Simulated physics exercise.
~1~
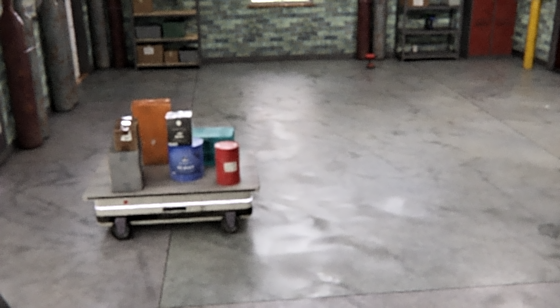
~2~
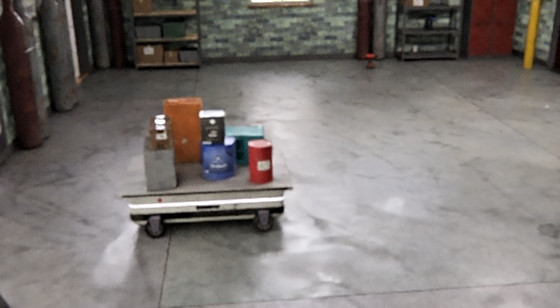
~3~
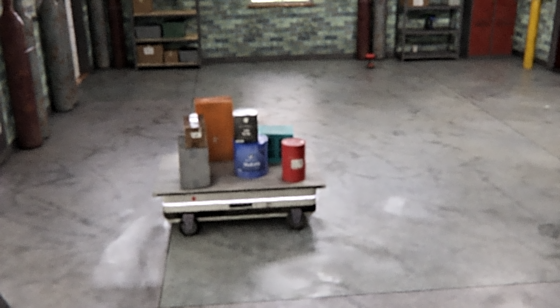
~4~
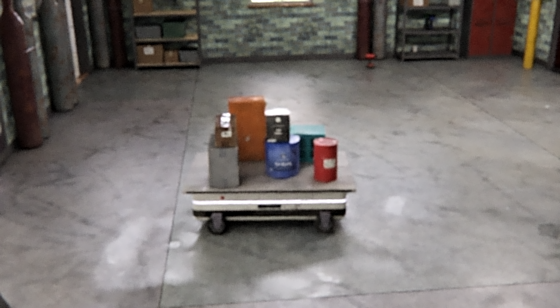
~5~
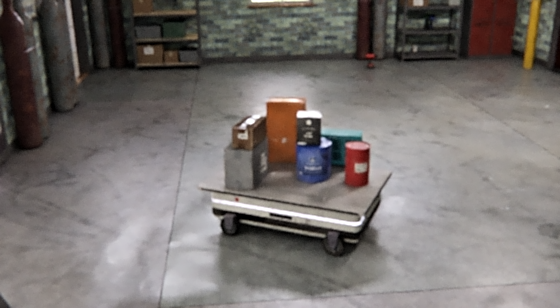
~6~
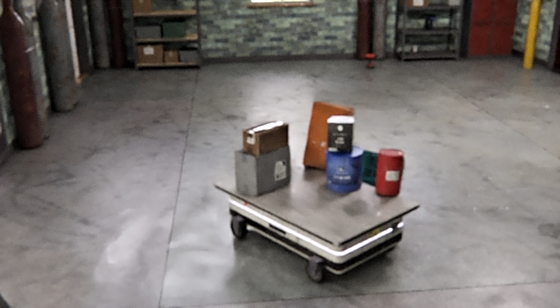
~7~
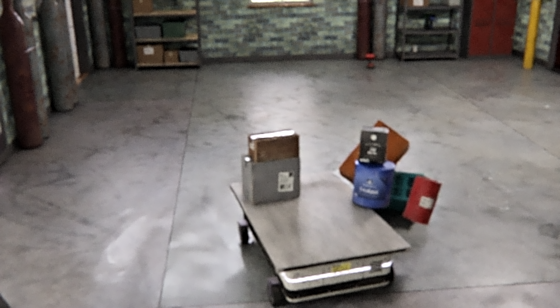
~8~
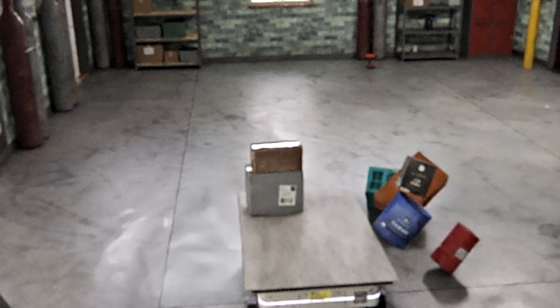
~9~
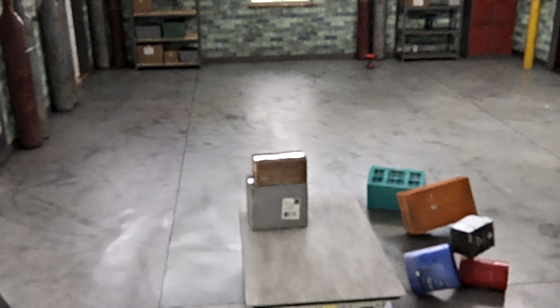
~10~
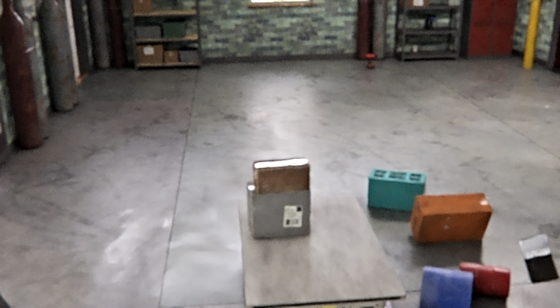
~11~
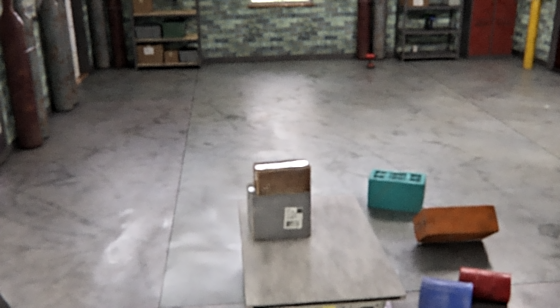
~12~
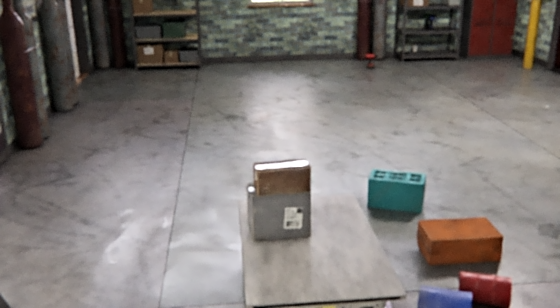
Low cart rolling right across a workshop floor turns toward the camera, spilling five containers while a grey box and brown parcel stay aboard.
